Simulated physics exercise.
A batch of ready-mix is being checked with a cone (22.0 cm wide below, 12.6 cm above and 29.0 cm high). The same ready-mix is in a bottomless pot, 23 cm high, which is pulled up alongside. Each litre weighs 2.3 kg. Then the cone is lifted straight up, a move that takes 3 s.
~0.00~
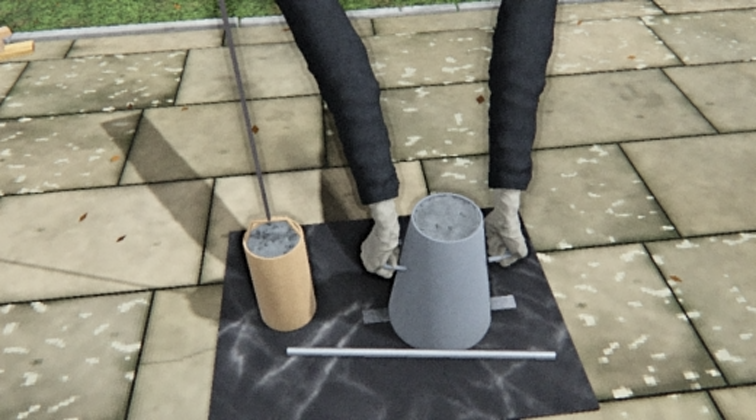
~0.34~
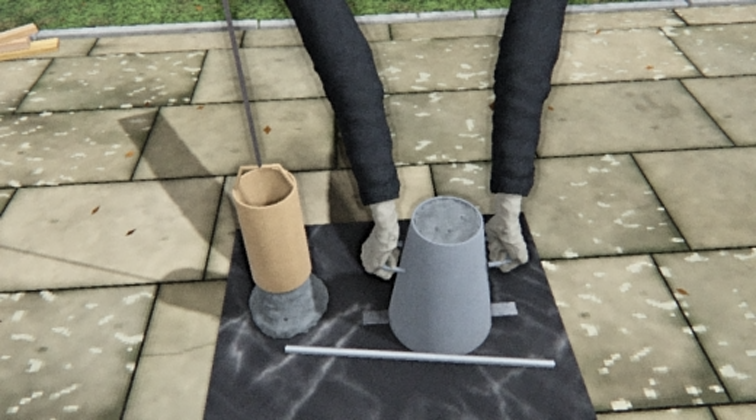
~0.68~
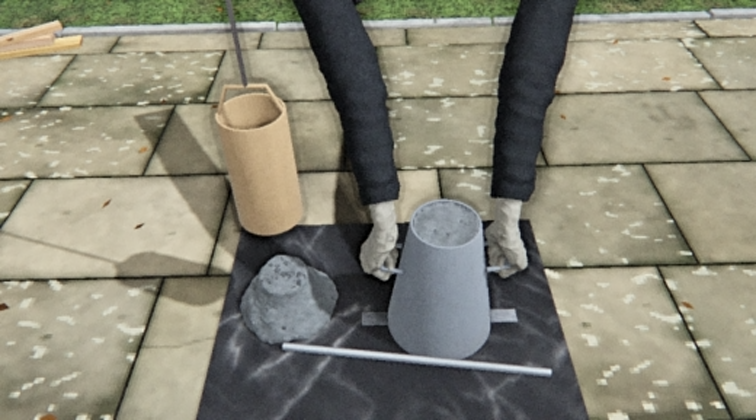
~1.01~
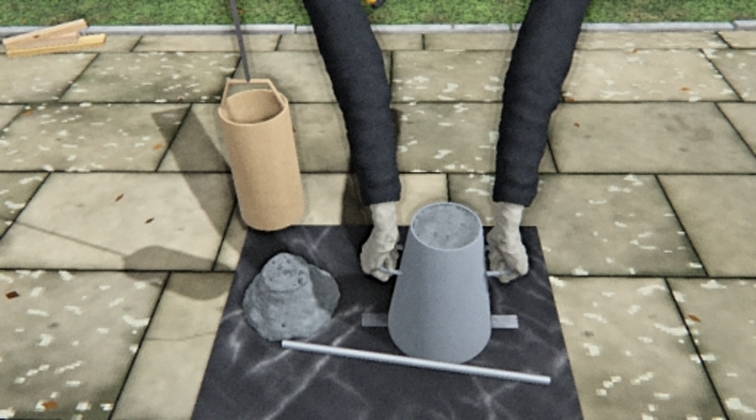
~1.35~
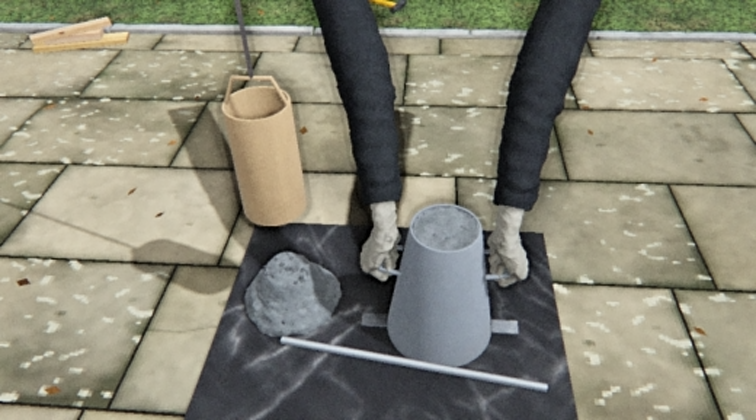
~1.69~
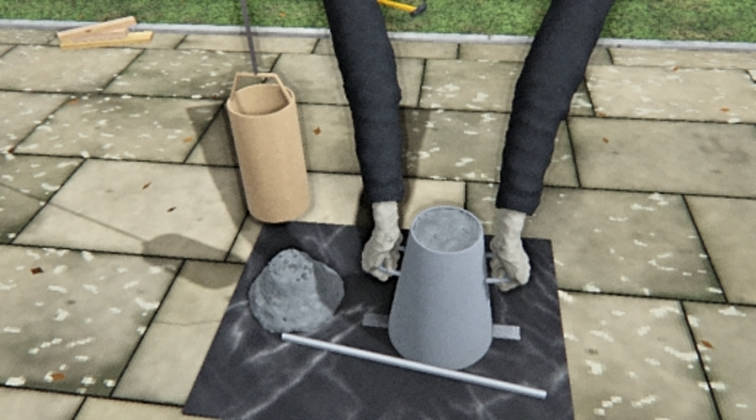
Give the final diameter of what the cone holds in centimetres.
Roughly 35 centimetres.
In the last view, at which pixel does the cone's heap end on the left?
Roughly at pixel (360, 332).
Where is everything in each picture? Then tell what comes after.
Middle of the pot's mouth at (273, 238), still down; middle of the cone's top at (447, 218), not yet moved, in the first frame.
Middle of the pot's mouth at (265, 188), raised 13 cm; middle of the cone's top at (447, 221), not yet moved, in the second frame.
Middle of the pot's mouth at (251, 113), raised 28 cm; the pot's heap 11 cm high and 21 cm wide, top at (284, 274); middle of the cone's top at (446, 224), not yet moved, in the third frame.
Middle of the pot's mouth at (254, 108), raised 29 cm; the pot's heap 11 cm high and 21 cm wide, top at (286, 272); middle of the cone's top at (446, 226), not yet moved, in the fourth frame.
Middle of the pot's mouth at (257, 104), raised 29 cm; the pot's heap 11 cm high and 21 cm wide, top at (287, 269); middle of the cone's top at (446, 228), not yet moved, in the fifth frame.
Middle of the pot's mouth at (261, 101), raised 29 cm; the pot's heap 11 cm high and 21 cm wide, top at (291, 266); middle of the cone's top at (446, 230), not yet moved, in the sixth frame.
After 2.4 s, the cone is up 6.2 cm; the ready-mix has come down 9.1 cm to 20 cm and is 29 cm wide.
After 3.2 s, the cone is up 18 cm; the ready-mix has come down 15 cm to 14 cm and is 35 cm wide.
After 3.9 s, the cone is up 29 cm; the ready-mix has come down 15 cm to 14 cm and is 35 cm wide.
After 4.8 s, the cone is clear; the ready-mix has come down 15 cm to 14 cm and is 35 cm wide.
After 5.4 s, at rest, the cone is clear; the ready-mix has come down 16 cm to 13 cm and is 35 cm wide.
